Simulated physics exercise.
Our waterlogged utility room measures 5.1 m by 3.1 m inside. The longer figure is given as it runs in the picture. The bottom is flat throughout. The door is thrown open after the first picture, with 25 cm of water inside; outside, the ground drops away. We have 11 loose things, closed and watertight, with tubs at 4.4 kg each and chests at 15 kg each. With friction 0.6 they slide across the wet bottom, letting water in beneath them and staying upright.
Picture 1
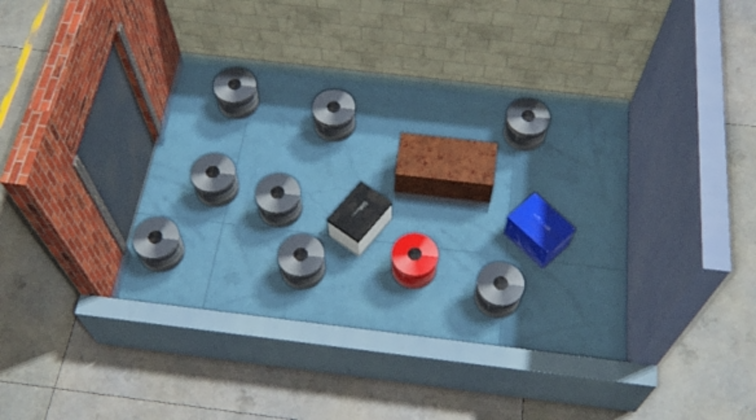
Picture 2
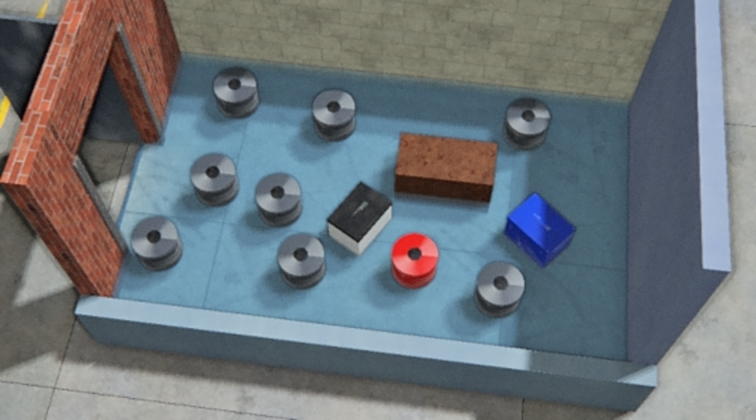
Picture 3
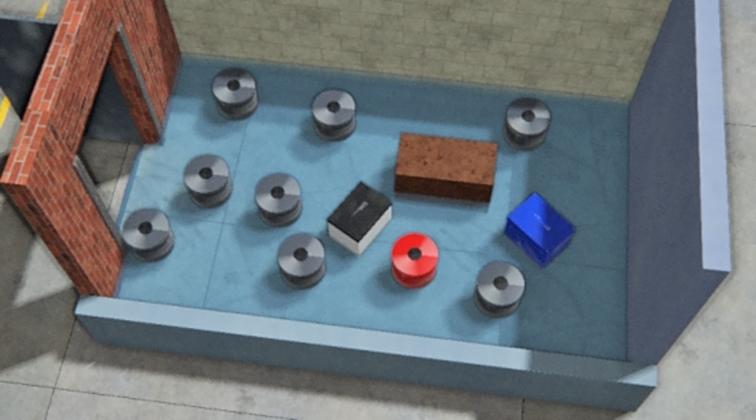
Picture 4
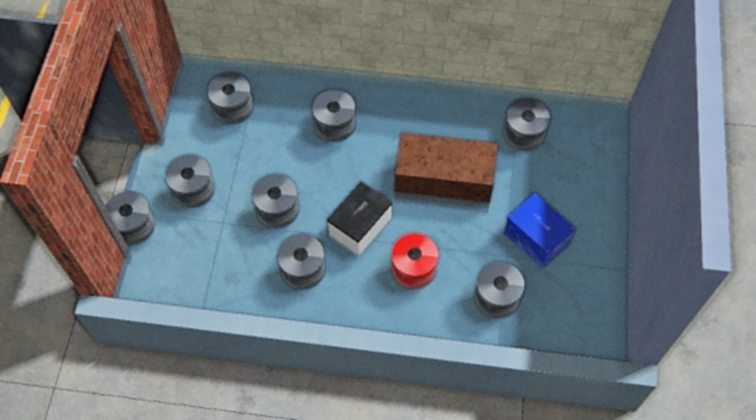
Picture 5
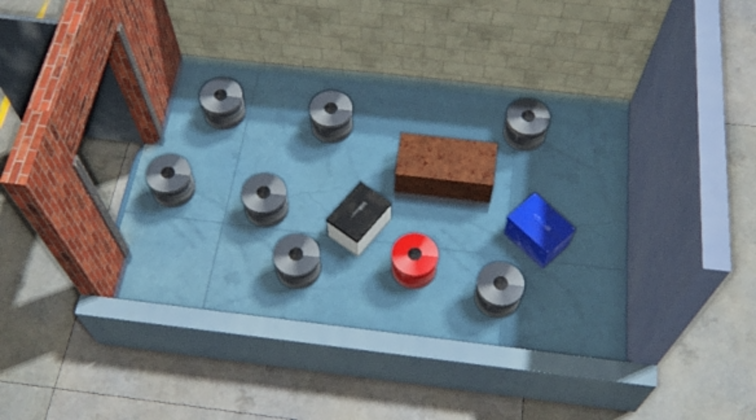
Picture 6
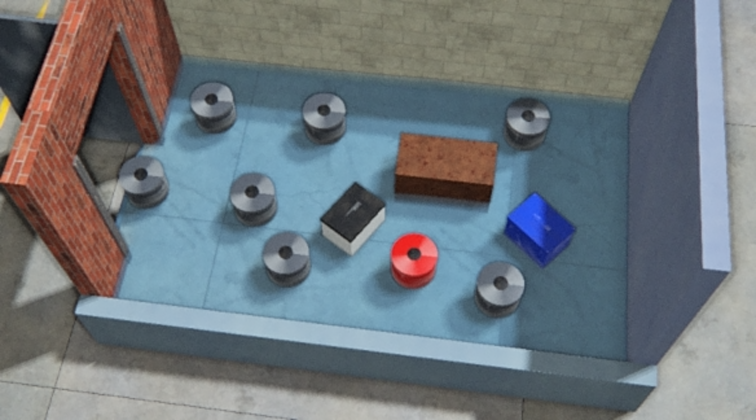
A shallow layer of water covers the floor of a walled utility room, seen from high above by an unmoving camera. Grey tubs surround a red tub, a black-and-white box and a brown block near the middle, with a blue chest at right. The door in the left brick wall opens, the nearest grey tub drifts out through the doorway, and other grey tubs and the black-topped box shift left.
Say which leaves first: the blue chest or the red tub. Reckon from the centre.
The red one.
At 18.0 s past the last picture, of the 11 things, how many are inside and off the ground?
Of them, 3.
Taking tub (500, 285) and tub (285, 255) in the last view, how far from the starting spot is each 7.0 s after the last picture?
So the first one has shifted 80 cm and the other is washed out.
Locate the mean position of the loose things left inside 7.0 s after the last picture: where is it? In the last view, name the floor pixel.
Centred roughly on (399, 233).
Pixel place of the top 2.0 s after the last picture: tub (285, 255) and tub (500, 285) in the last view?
Around (225, 244) and (466, 283).
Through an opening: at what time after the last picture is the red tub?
Estimate: Close to 12.0 s.
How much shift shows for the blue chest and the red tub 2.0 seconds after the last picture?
Shifts: Around 20 and 50 cm.
Then, 2.0 s after the last picture the blue chest is near (518, 227), 0.2 m from its start, afloat; the red tub is near (362, 249), 0.5 m from its start, afloat; 2 of 11 are out; 9 afloat.
Then, 7.0 s after the last picture the blue chest is near (464, 229), 0.8 m from its start, afloat; the red tub is near (269, 236), 1.5 m from its start, afloat; 7 of 11 are out; 4 afloat.
Then, 14.0 s after the last picture the blue chest is near (340, 220), 2.0 m from its start, afloat; the red tub has gone out (11.9 s after the last picture); 8 of 11 are out; 3 afloat.
Then, 18.0 s after the last picture the blue chest is near (290, 214), 2.5 m from its start, afloat; the red tub has gone out (11.9 s after the last picture); 8 of 11 are out; 3 afloat.
